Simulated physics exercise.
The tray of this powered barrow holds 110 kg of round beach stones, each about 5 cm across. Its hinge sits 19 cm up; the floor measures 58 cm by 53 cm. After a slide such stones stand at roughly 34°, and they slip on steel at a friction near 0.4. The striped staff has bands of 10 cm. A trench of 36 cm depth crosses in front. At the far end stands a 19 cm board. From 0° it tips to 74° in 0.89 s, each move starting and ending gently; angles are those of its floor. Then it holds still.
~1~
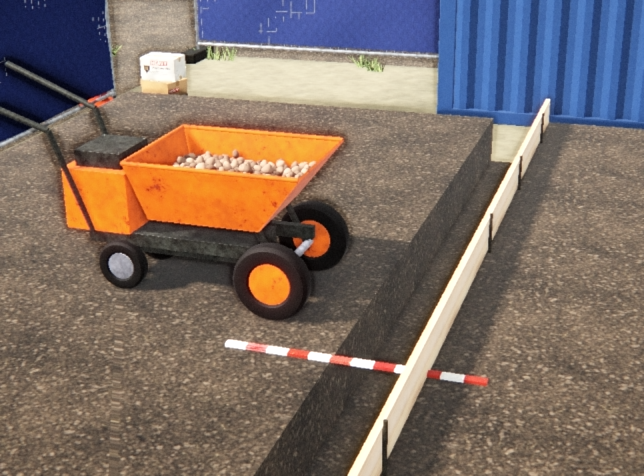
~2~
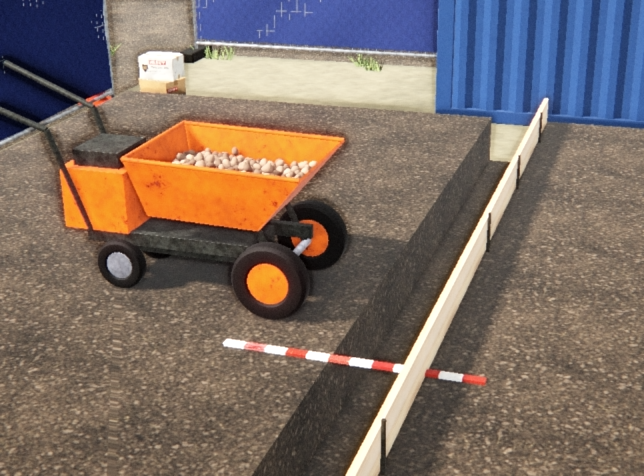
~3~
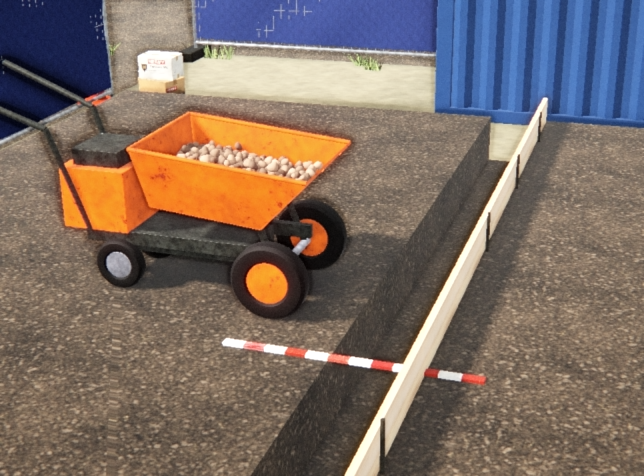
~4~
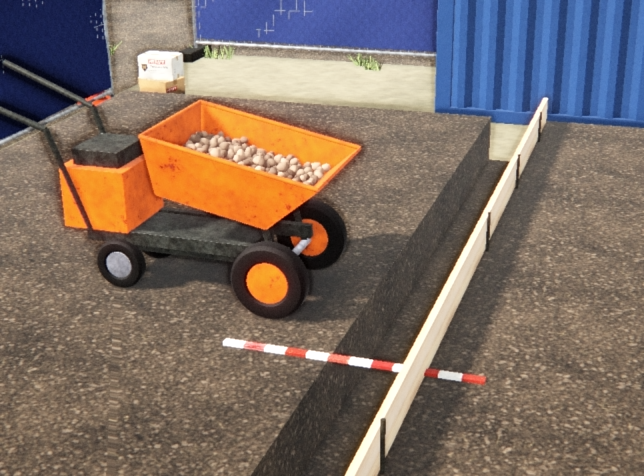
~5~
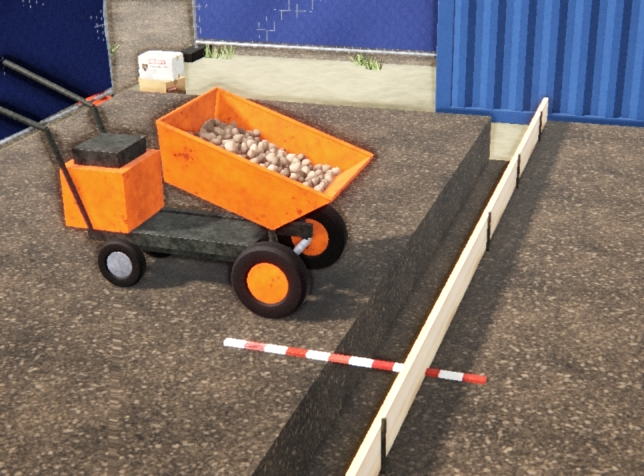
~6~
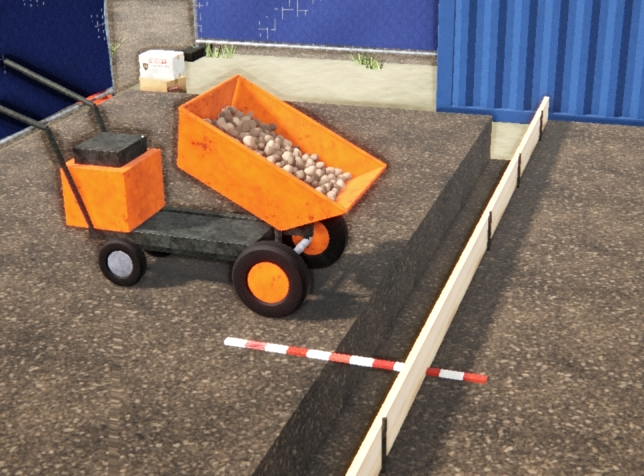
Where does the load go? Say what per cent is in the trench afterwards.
Close to 88 in a hundred.
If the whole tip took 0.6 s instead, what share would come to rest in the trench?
In that case some 80 per cent.
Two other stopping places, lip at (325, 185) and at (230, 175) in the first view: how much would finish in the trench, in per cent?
Near 50 per cent from the first place, 95 from the second.
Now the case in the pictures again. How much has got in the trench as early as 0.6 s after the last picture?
About 40 per cent by then.
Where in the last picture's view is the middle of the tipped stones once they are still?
Their middle is at about (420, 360).
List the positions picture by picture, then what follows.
In the first picture, the tray is at 0°, its lip at (298, 181); the top of the load is at (232, 165).
In the second picture, the tray is at 1°, its lip at (299, 181); the top of the load is at (215, 162).
In the third picture, the tray is at 5°, its lip at (306, 184); the top of the load is at (205, 153).
In the fourth picture, the tray is at 12°, its lip at (318, 190); the top of the load is at (201, 143).
In the fifth picture, lip at (332, 200), floor tilted 19°, highest stones at (210, 130).
In the sixth picture, the tray is at 28°, its lip at (346, 211); the top of the load is at (227, 117).
Then, 0.3 s after the last picture the floor is at 63°, 100 % in the tray; the foremost stones are at (374, 250).
Then, 0.6 s after the last picture the floor is at 74°, 58 % in the tray, 39 % in the trench, 3 % past the trench; the foremost stones are at (475, 287).
Then, 1.0 s after the last picture the floor is at 74°, 10 % in the tray, 78 % in the trench, 12 % past the trench; the foremost stones are at (596, 325).
Then, 2.9 s after the last picture the floor is at 74°, 0 % in the tray, 88 % in the trench, 12 % past the trench; the foremost stones are past the picture's edge.
